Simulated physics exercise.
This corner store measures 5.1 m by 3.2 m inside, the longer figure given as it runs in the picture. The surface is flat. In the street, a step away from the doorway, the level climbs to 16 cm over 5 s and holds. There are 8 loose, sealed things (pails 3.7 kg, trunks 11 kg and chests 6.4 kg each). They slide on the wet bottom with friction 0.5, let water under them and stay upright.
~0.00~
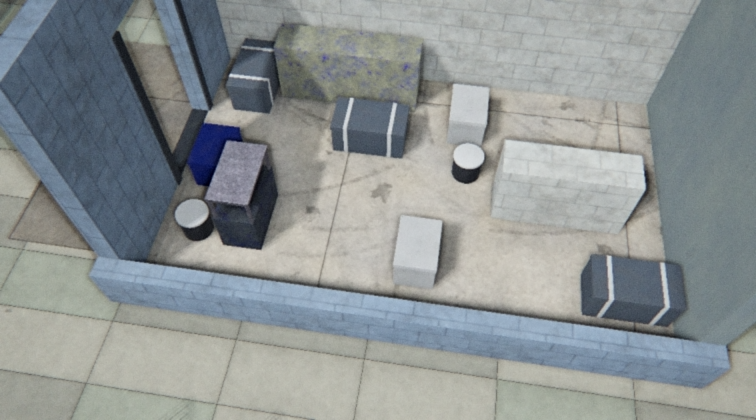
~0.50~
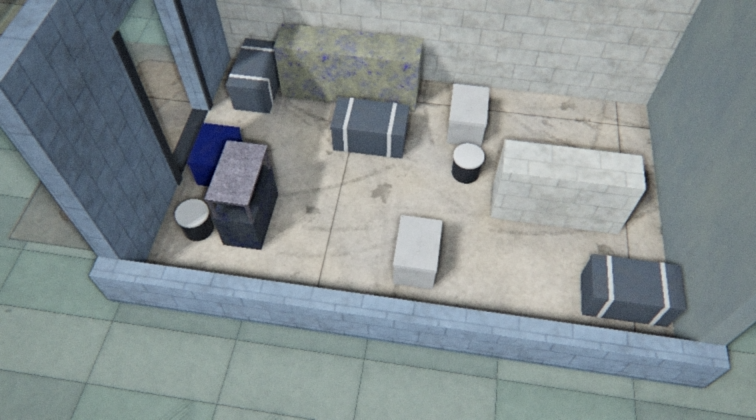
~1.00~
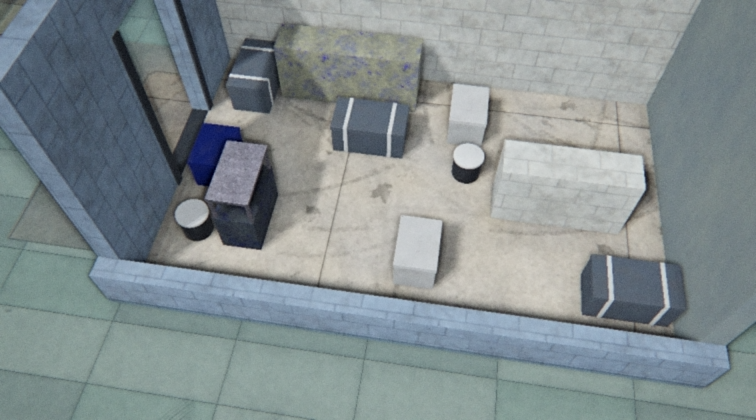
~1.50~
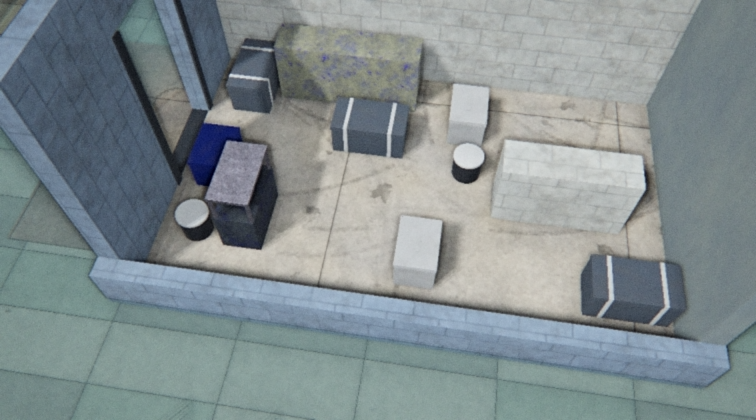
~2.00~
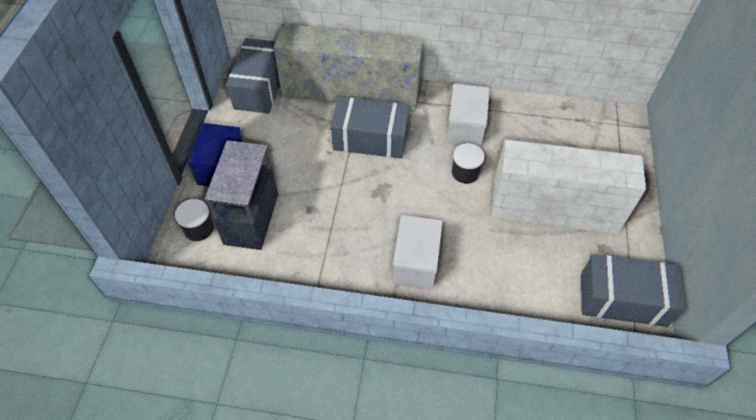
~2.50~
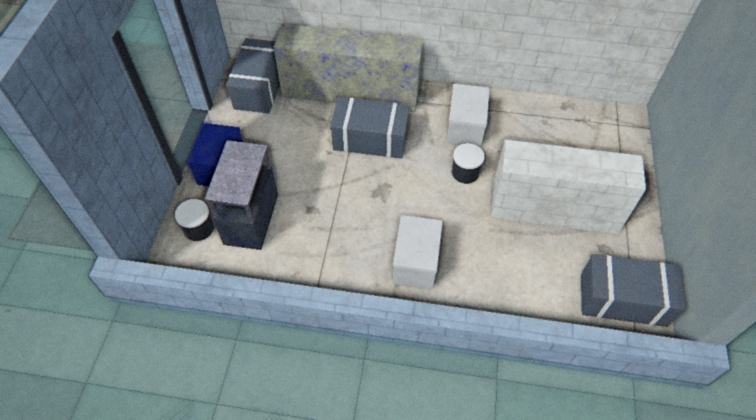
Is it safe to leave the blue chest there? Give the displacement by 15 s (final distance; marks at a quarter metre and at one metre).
The blue chest ends far away.
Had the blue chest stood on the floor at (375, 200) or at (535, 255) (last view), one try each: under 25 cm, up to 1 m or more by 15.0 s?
In that order: It gets carried off; it slides a little.
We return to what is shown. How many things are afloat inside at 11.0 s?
I count 7.
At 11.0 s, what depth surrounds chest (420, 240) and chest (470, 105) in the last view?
Roughly 6 and 7 cm.
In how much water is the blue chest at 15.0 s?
About 8 cm.
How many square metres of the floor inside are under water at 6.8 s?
Some 8.0 m2.
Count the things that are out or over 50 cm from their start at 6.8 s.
I count 1.
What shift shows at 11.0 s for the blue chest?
About 400 cm.
After 3.5 s the blue chest is near (223, 147), 0.1 m from its start, aground; 0 afloat.
After 6.8 s the blue chest is near (369, 181), 1.7 m from its start, aground; 1 afloat.
After 11.0 s the blue chest is near (576, 270), 3.8 m from its start, afloat; 7 afloat.
After 15.0 s the blue chest is near (546, 255), 3.5 m from its start, afloat; 8 afloat.
